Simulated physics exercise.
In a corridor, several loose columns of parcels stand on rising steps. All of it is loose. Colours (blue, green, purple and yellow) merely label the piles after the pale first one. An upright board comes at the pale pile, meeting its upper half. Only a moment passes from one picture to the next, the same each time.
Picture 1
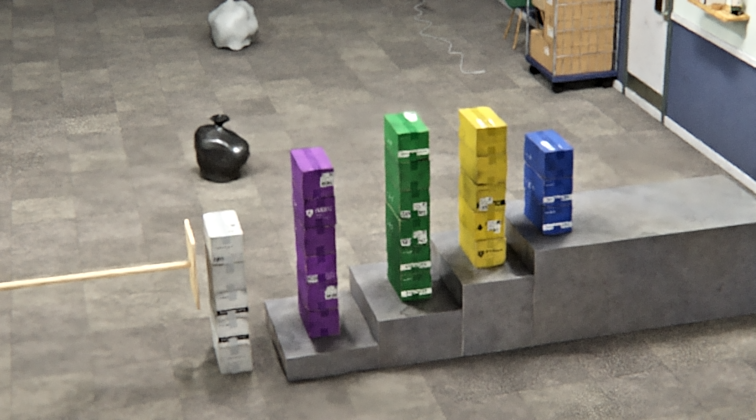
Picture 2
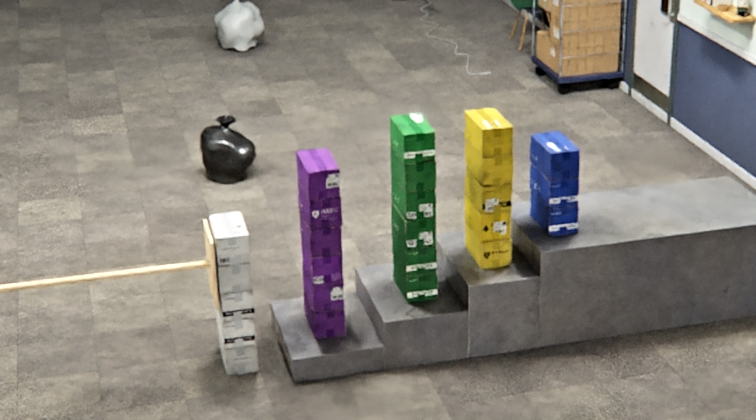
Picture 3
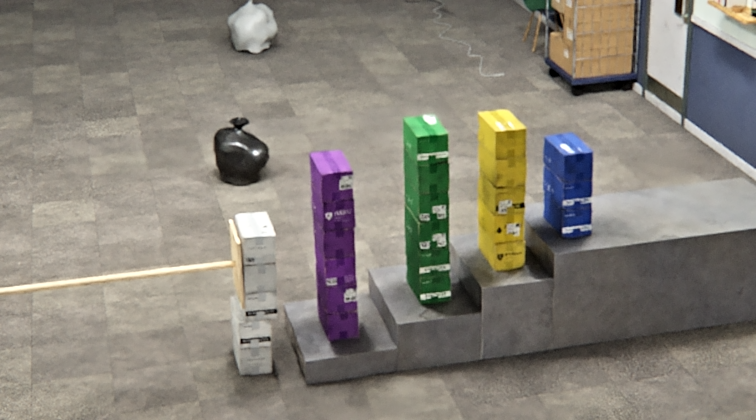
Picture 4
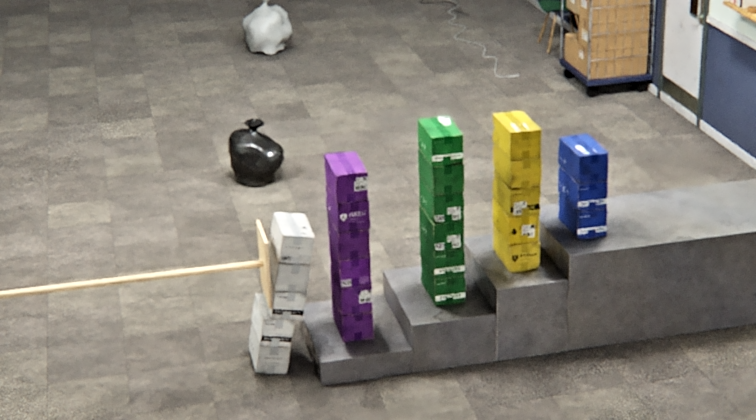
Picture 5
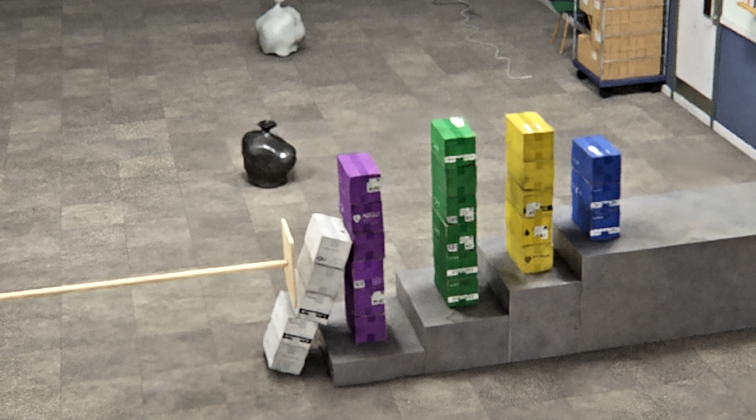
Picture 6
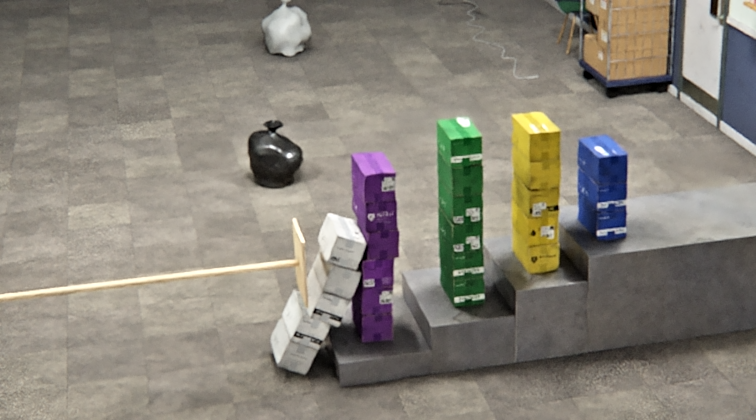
In this clip, an upright board on a long pole moves right and pushes the upper half of a pale column of parcels, which leans against the purple column on the lowest step, shifting it slightly.
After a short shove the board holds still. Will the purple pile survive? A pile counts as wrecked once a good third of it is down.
The purple pile gets wrecked.
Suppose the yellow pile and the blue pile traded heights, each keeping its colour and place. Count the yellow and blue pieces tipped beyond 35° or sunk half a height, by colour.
Pile by pile, yellow 0, blue 4.
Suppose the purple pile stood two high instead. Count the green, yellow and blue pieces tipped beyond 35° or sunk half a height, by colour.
Green 0, yellow 0, blue 0.
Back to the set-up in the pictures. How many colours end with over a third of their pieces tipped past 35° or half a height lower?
The count is 4.
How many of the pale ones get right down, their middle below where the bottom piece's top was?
1 pale pieces.
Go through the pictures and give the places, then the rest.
In the first frame (we follow the side turned to the camera; the camera pans a little), board (195, 268) not yet touching; top purple parcel (318, 184); top green parcel (414, 147); no other piece has moved.
The second frame shows board (214, 267) not yet touching; top purple parcel (324, 185).
The third frame shows board (241, 268) pushing; top purple parcel (337, 187).
The fourth frame shows board (268, 267) pushing, top of the pale pile leaning a little; top purple parcel (352, 188); no other piece has moved.
The fifth frame shows board (294, 267) pushing, top of the pale pile leaning clearly; top purple parcel (365, 189); one has shifted.
The sixth frame shows board (305, 266) stopped, top of the pale pile leaning clearly; top purple parcel (380, 188) displaced a little; top yellow parcel (545, 147); 4 stirred so far.
Soon, 5 of the pale pile down; none of the 6 purple parcels down (0 of 20 in all colours); top purple parcel tipped clearly; top green parcel displaced half its height.
A while on, 5 of the pale pile down; 6 of the 6 purple parcels down (11 of 20 in all colours); top purple parcel tipped a little, about its own height lower; top green parcel tipped clearly, half its height lower.
Finally, 5 of the pale pile down; 6 of the 6 purple parcels down (16 of 20 in all colours); top purple parcel tipped well over, some two heights lower; top blue parcel upside down. Seen by the last camera, middles, top purple parcel near (495, 206), top blue parcel near (725, 199).
